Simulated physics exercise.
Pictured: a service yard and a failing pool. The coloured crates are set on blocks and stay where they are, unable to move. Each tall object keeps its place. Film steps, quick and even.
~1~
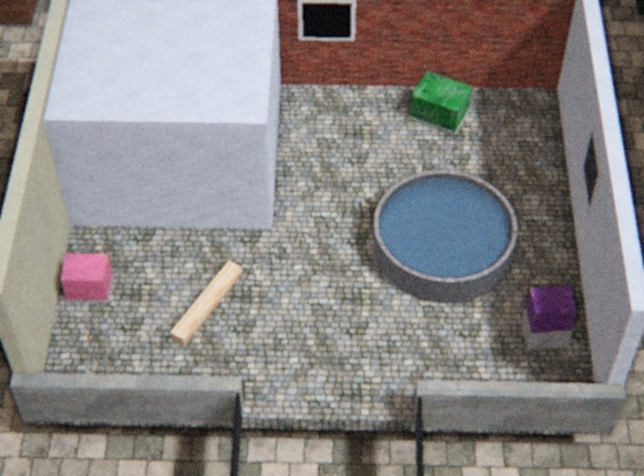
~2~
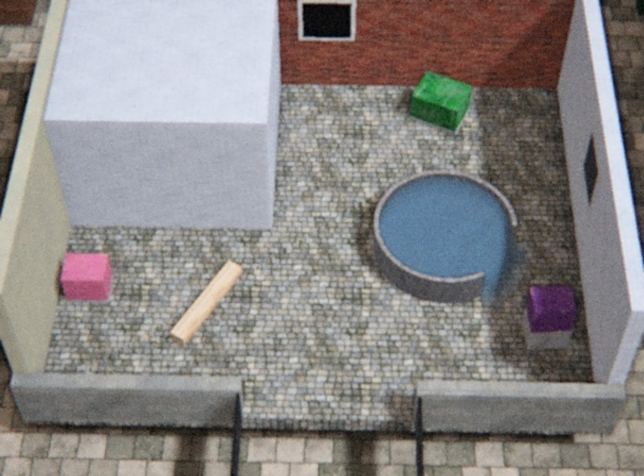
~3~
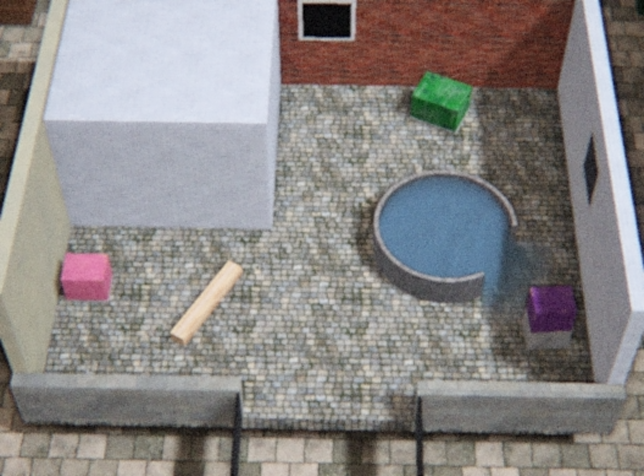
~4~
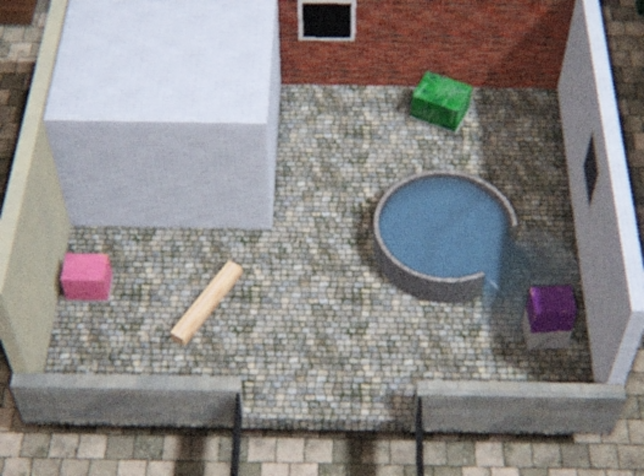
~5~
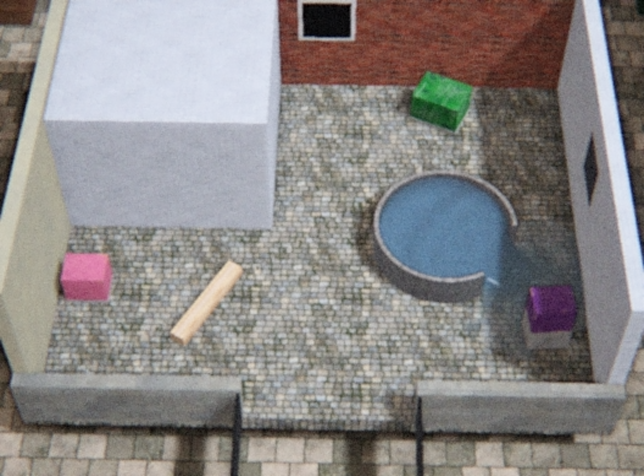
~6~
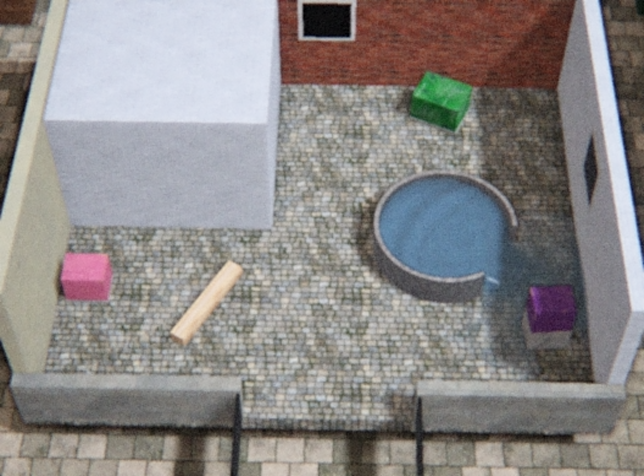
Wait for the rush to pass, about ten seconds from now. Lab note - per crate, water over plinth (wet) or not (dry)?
Green crate: Wet; purple crate: Dry; pink crate: Wet.
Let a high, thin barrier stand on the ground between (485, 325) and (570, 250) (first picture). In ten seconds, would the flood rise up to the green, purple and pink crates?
In short: Green crate takes water, purple crate remains dry, pink crate keeps dry.
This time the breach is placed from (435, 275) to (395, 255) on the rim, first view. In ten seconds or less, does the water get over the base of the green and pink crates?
As it turns out, the green crate is left untouched, and the pink crate gets overtopped.
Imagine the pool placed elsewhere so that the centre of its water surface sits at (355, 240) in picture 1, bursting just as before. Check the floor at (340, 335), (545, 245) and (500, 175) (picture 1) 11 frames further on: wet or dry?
As listed: Clear, under water, not flooded.
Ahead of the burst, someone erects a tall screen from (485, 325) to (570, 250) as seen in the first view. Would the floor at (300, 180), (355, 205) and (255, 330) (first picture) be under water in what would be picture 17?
As listed: Dry, not flooded, free of water.
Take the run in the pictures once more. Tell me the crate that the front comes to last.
Last is the crate marked pink.
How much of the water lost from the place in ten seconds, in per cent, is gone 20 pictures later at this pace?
I'd estimate close to 0 per cent.
A moment on, water covers 10 % of the floor; the green crate not reached, the purple crate water round its plinth, the pink crate not reached.
Next, water covers 20 % of the floor; the green crate not reached, the purple crate water round its plinth, the pink crate not reached.
Then, water covers 40 % of the floor; the green crate water round its plinth, the purple crate water round its plinth, the pink crate not reached.
Later, water covers 65 % of the floor; the green crate water round its plinth, the purple crate water round its plinth, the pink crate not reached.
In the end, water covers 85 % of the floor; the green crate was topped, the purple crate stayed above the water, the pink crate was topped.
